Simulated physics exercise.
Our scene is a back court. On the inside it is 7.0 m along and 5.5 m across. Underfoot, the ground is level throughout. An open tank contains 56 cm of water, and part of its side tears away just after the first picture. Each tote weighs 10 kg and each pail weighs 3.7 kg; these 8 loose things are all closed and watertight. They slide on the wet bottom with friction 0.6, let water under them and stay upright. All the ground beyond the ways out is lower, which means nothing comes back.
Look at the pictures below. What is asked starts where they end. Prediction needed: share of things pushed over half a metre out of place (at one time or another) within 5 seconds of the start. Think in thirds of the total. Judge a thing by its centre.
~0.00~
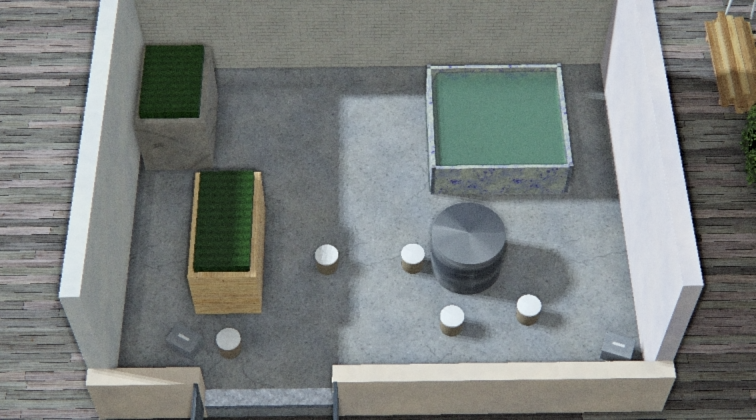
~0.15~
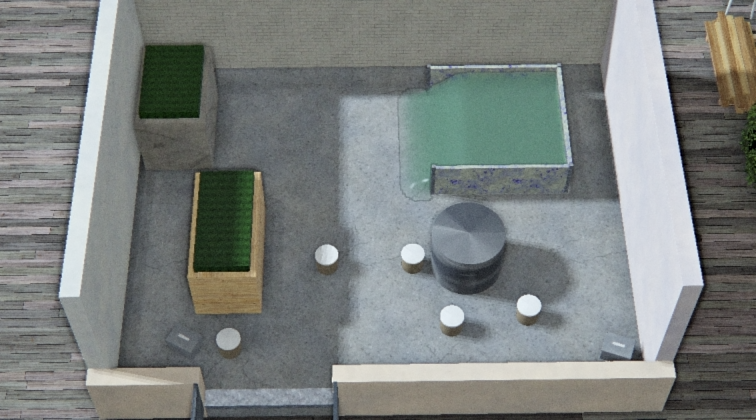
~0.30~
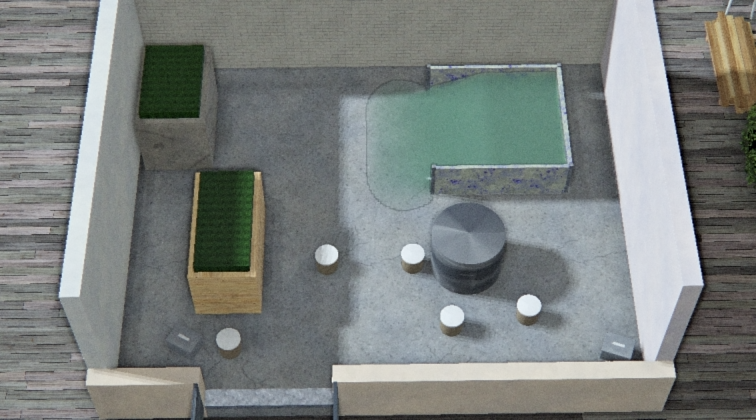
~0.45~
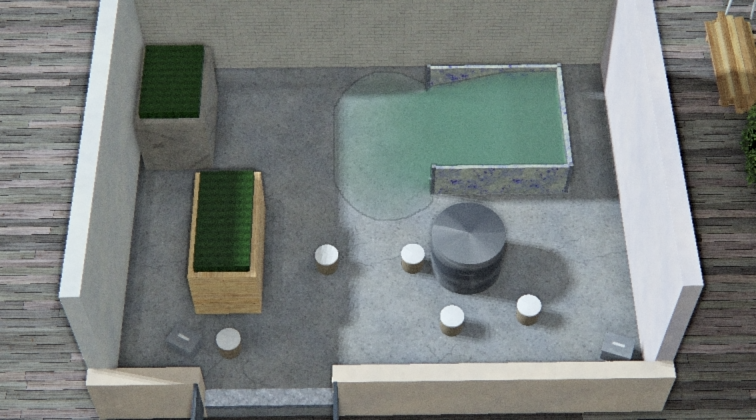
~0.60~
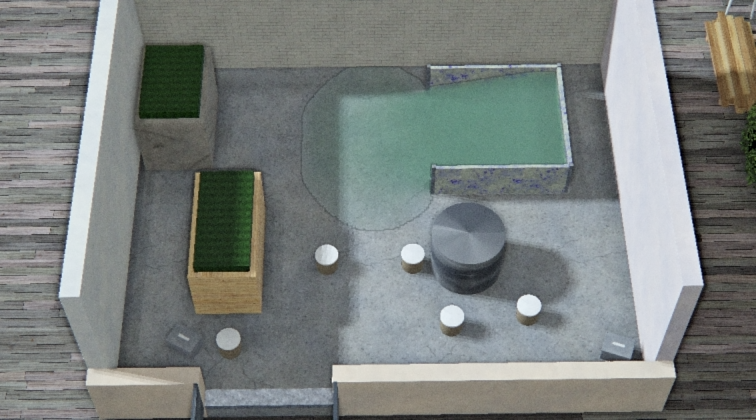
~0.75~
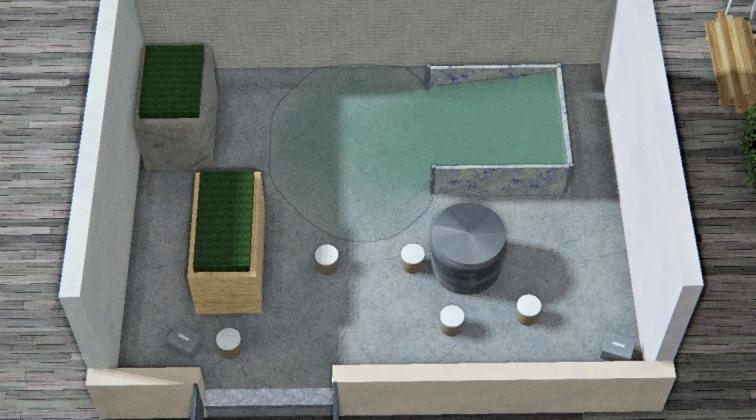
My answer: Less than a third of the total.
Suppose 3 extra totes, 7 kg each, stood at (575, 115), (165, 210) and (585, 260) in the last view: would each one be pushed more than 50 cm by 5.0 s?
Reading them off in order: Not beyond, clears the mark, not beyond.
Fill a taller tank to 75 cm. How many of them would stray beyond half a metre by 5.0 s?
3.
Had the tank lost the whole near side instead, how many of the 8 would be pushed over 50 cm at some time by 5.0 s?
That would give 6.
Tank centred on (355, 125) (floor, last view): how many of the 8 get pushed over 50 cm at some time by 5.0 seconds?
Then the count would be 5.
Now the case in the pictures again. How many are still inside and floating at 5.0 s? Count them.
It comes to 3.
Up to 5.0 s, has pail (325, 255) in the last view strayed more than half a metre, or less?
The answer is greater.
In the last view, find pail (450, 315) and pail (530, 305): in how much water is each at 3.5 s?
Depth approx. 0 cm / 0 cm.
After 1.1 s 0 of 8 are over 50 cm from their spots; 0 afloat.
After 2.2 s 1 of 8 are over 50 cm from their spots; 1 afloat.
After 3.5 s 2 of 8 are over 50 cm from their spots; 0 afloat.
After 5.0 s 2 of 8 are over 50 cm from their spots, and 2 have been at some point; 3 afloat.
